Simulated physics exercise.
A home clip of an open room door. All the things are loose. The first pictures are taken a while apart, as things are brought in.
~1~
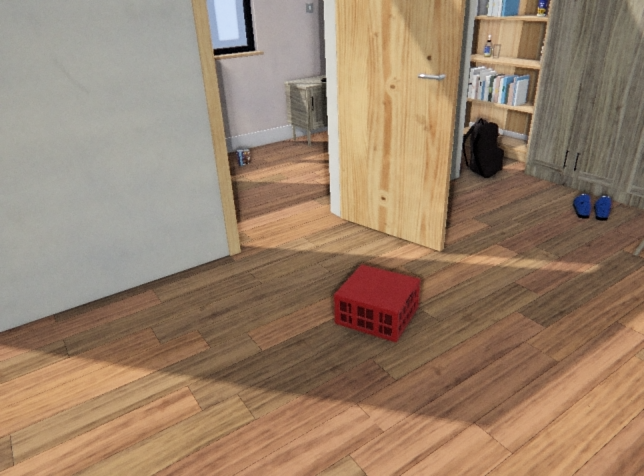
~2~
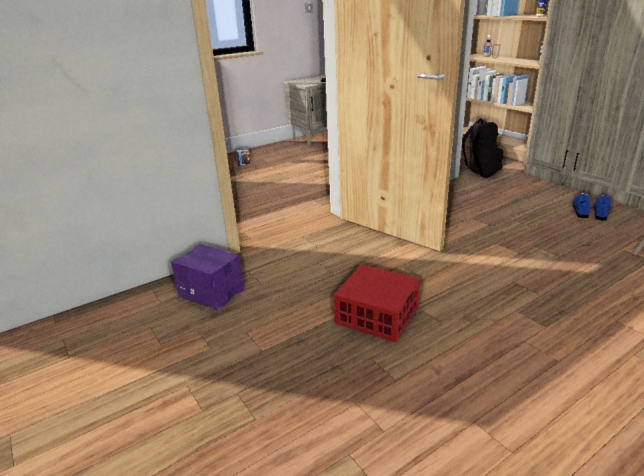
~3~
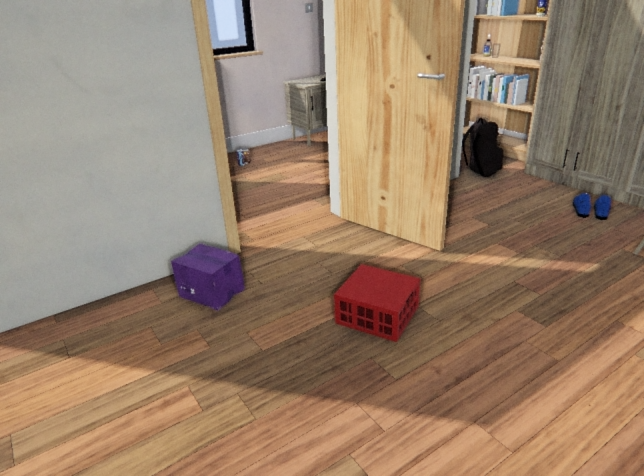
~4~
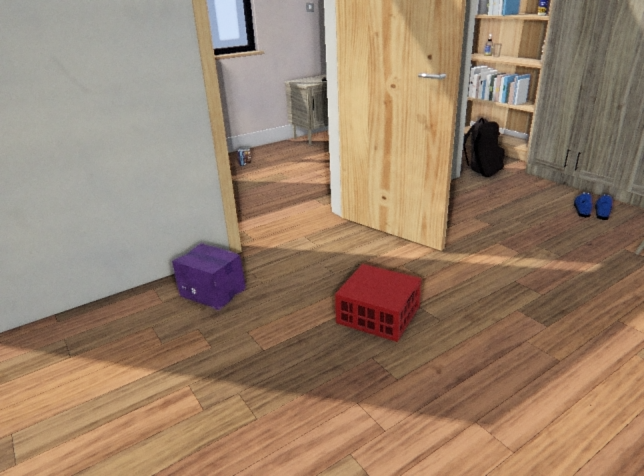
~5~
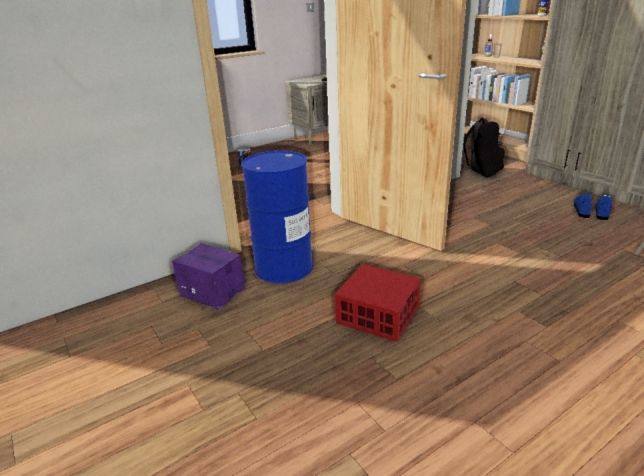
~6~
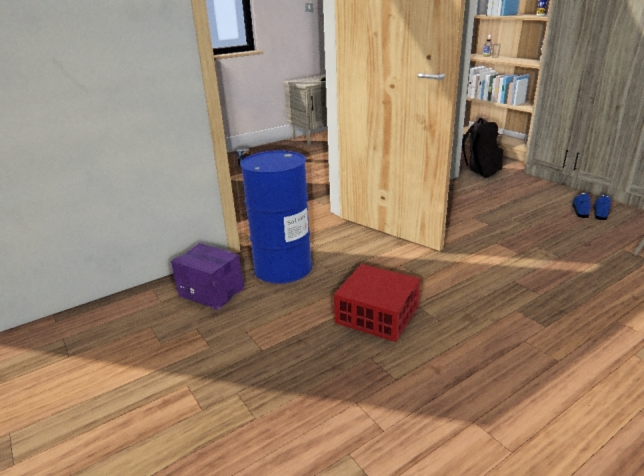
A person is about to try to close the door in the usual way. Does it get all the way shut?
As it turns out, it stops short.
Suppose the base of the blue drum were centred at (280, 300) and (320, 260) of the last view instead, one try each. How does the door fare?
First try: It shuts; second try: It stops short.
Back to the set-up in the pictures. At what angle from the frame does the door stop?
Some 40° open.
Then, 0.40 s after the last picture, door 92° open.
Then, 0.60 s after the last picture, door 77° open.
Then, 0.80 s after the last picture, door 61° open.
Then, 1.00 s after the last picture, door 43° open.
At rest, door 40° open; all 3 in place. Seen from the same camera at the end, blue drum near (278, 217).
